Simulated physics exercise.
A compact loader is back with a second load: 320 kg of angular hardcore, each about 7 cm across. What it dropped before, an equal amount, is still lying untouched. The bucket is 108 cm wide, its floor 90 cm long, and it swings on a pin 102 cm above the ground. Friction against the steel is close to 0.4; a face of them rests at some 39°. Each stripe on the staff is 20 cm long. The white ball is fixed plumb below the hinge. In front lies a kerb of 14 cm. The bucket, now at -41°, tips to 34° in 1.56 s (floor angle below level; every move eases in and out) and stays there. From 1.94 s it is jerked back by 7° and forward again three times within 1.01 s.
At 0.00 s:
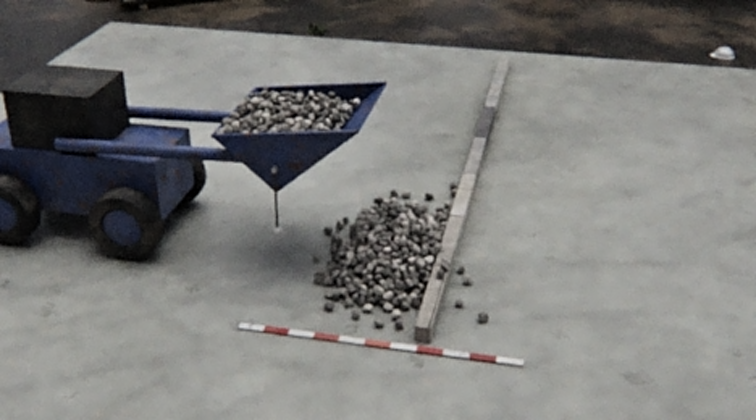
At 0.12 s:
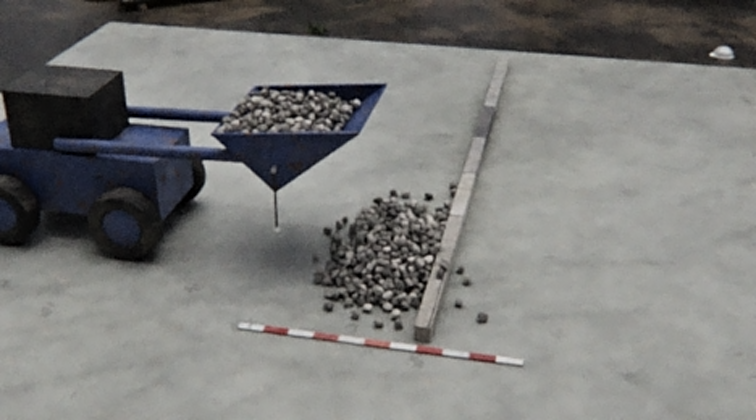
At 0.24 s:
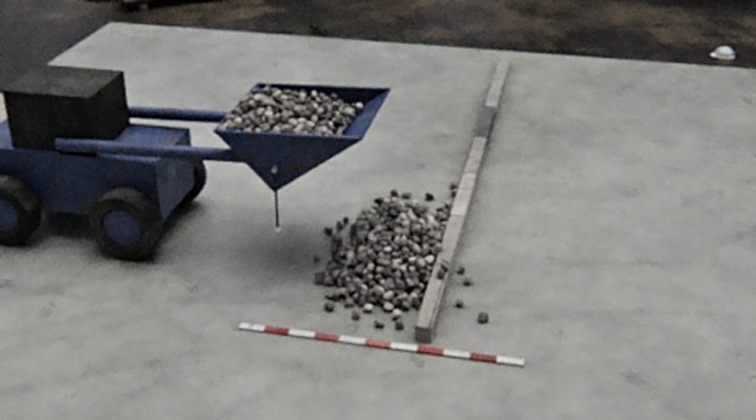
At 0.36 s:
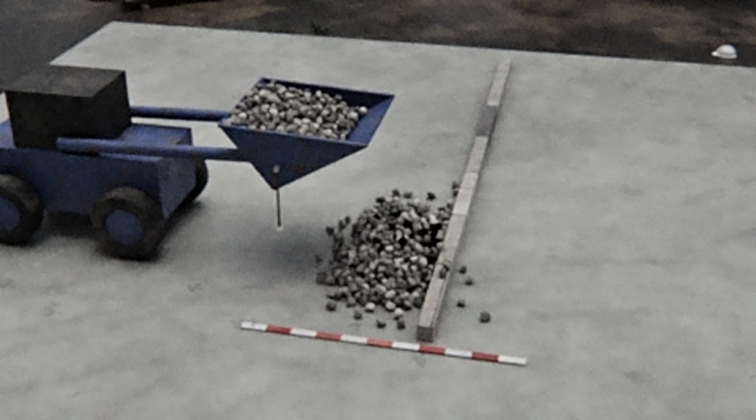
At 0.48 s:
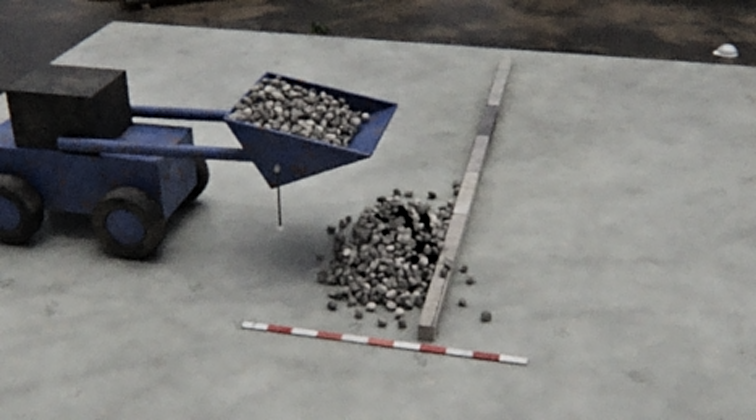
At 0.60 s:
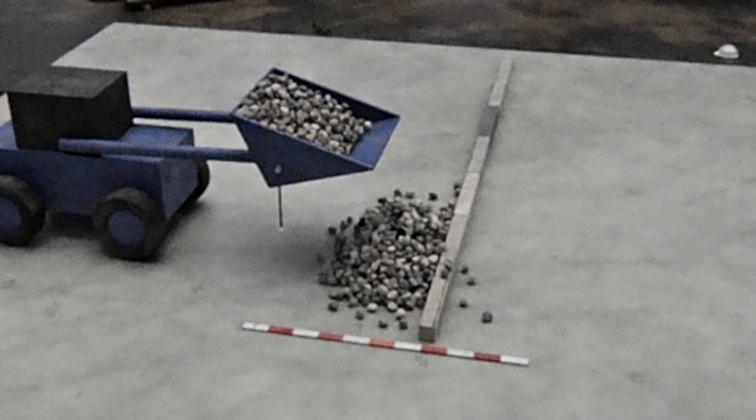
A pale concrete slab bordered by dark ground is seen from above at an angle, in a view that stays nearly still. A blue loader with a dark boxy top stands at left, its raised bucket full of grey stones, near a stone heap against a long kerb, with a red-and-white staff in front. The bucket slowly tilts forward, its right lip lowering and the stones tilting along inside.
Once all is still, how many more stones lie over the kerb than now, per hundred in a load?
Some 5 per cent is added.
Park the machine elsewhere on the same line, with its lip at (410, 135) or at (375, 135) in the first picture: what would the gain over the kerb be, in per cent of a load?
Near 55 per cent from the first place, 15 from the second.
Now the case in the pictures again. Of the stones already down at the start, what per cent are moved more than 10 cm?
About 5 per cent.
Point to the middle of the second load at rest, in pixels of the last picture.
Near (399, 235).
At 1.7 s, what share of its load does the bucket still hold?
It holds some 70 per cent.
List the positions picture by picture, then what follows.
Lip at (358, 132), floor tilted -41°, highest stones at (306, 101). The earlier load is highest near (385, 225), 26 cm above ground level, 99 % on this side of the kerb, 1 % over the kerb, in the first picture.
Lip at (358, 134), floor tilted -40°, highest stones at (290, 99); the stones move at 0.1 m/s on average, in the second picture.
The bucket is at -36°, its lip at (362, 139); the top of the load is at (278, 97); the stones move at 0.2 m/s on average, in the third picture.
Lip at (367, 146), floor tilted -31°, highest stones at (260, 93); the stones move at 0.2 m/s on average, in the fourth picture.
The bucket is at -24°, its lip at (371, 156); the top of the load is at (265, 88); the stones move at 0.3 m/s on average, in the fifth picture.
Lip at (373, 169), floor tilted -16°, highest stones at (272, 85); the stones move at 0.3 m/s on average, in the sixth picture.
After 1.2 s the floor is at 22°; in per cent of one load, 100 in the bucket, 99 on this side of the kerb, 1 over the kerb; the foremost stones are at (459, 276).
After 1.7 s the floor is at 34°; in per cent of one load, 69 in the bucket, 131 on this side of the kerb, 1 over the kerb; the foremost stones are at (459, 276).
After 3.4 s the floor is at 34°; in per cent of one load, 0 in the bucket, 195 on this side of the kerb, 5 over the kerb; the foremost stones are at (512, 257).
After 6.0 s the floor is at 34°; in per cent of one load, 0 in the bucket, 195 on this side of the kerb, 5 over the kerb; the foremost stones are at (512, 257). Net gain over the kerb, 5.
